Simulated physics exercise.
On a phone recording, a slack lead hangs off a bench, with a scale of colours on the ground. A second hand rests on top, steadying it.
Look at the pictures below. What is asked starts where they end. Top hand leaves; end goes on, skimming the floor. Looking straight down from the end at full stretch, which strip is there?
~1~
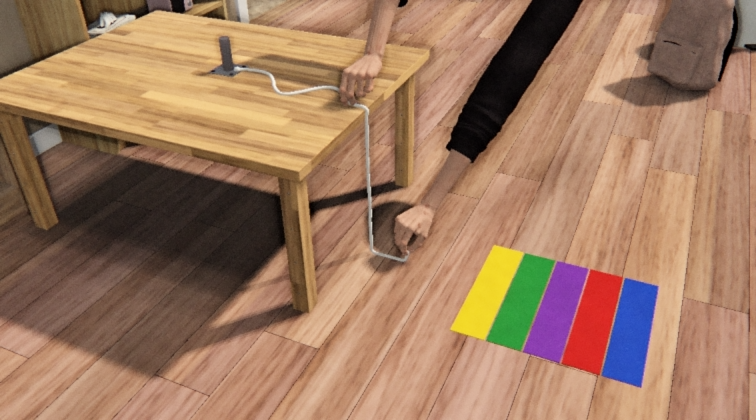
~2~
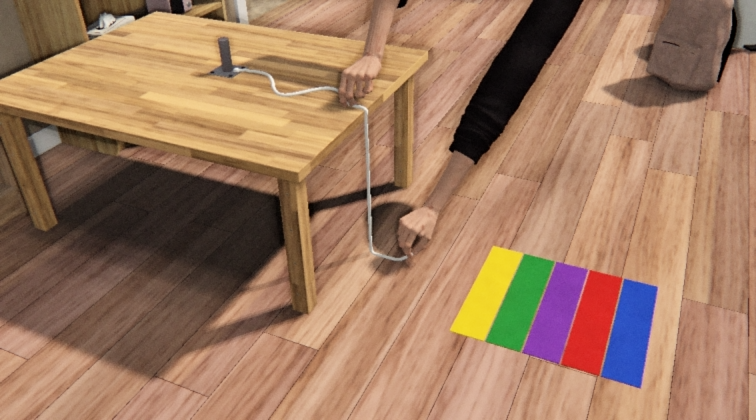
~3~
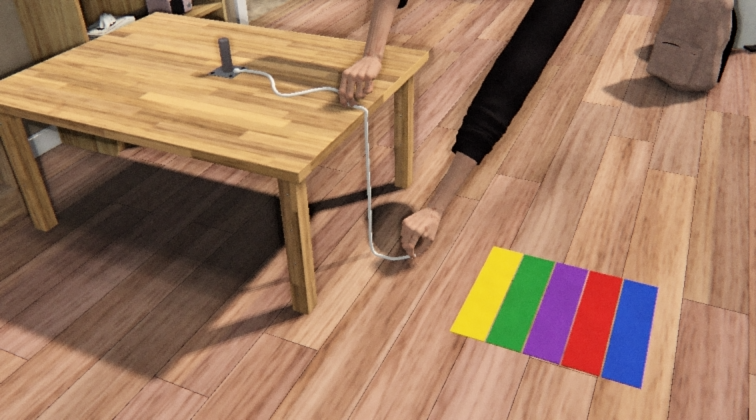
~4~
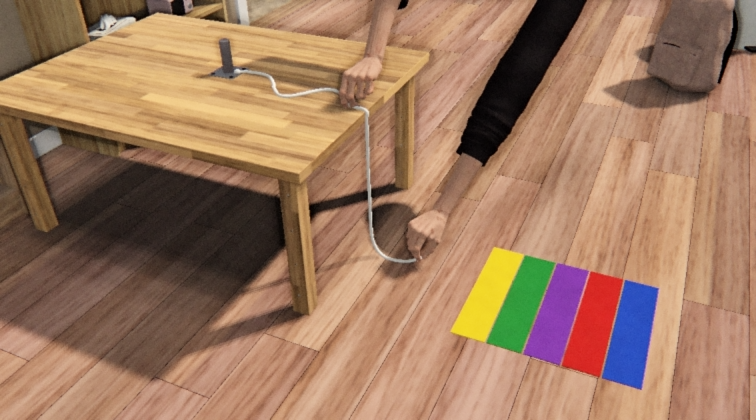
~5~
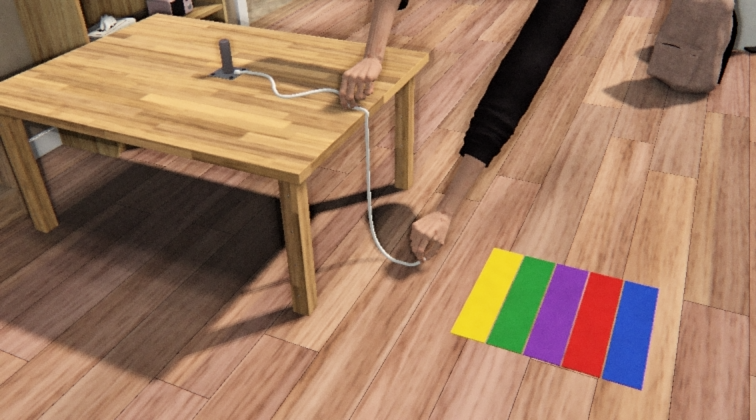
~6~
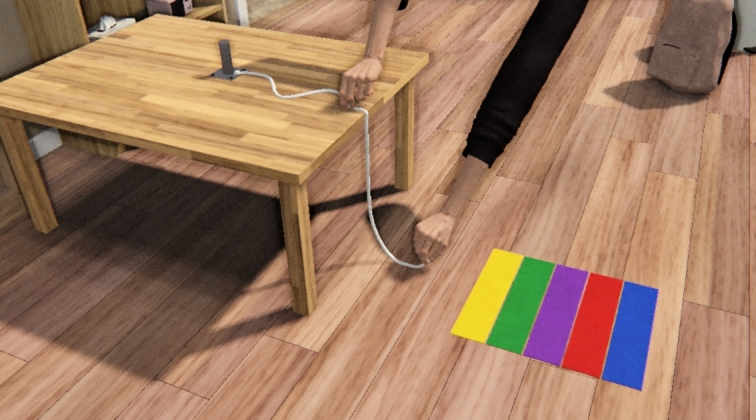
The purple strip is there.
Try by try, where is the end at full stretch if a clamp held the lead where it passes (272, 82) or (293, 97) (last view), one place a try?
The two answers, in sequence: (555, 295) and (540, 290).
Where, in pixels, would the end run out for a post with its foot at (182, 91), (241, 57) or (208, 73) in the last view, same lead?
Going by the last picture, roughly (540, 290), (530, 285) and (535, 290).
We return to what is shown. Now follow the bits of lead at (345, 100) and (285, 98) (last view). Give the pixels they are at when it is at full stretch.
(372, 116) for the first, (310, 94) for the second.
Early on, end near (506, 281); over yellow.
Midway, end near (542, 290); over green.
At the end of the slack, end near (564, 296); over purple. The purple one.
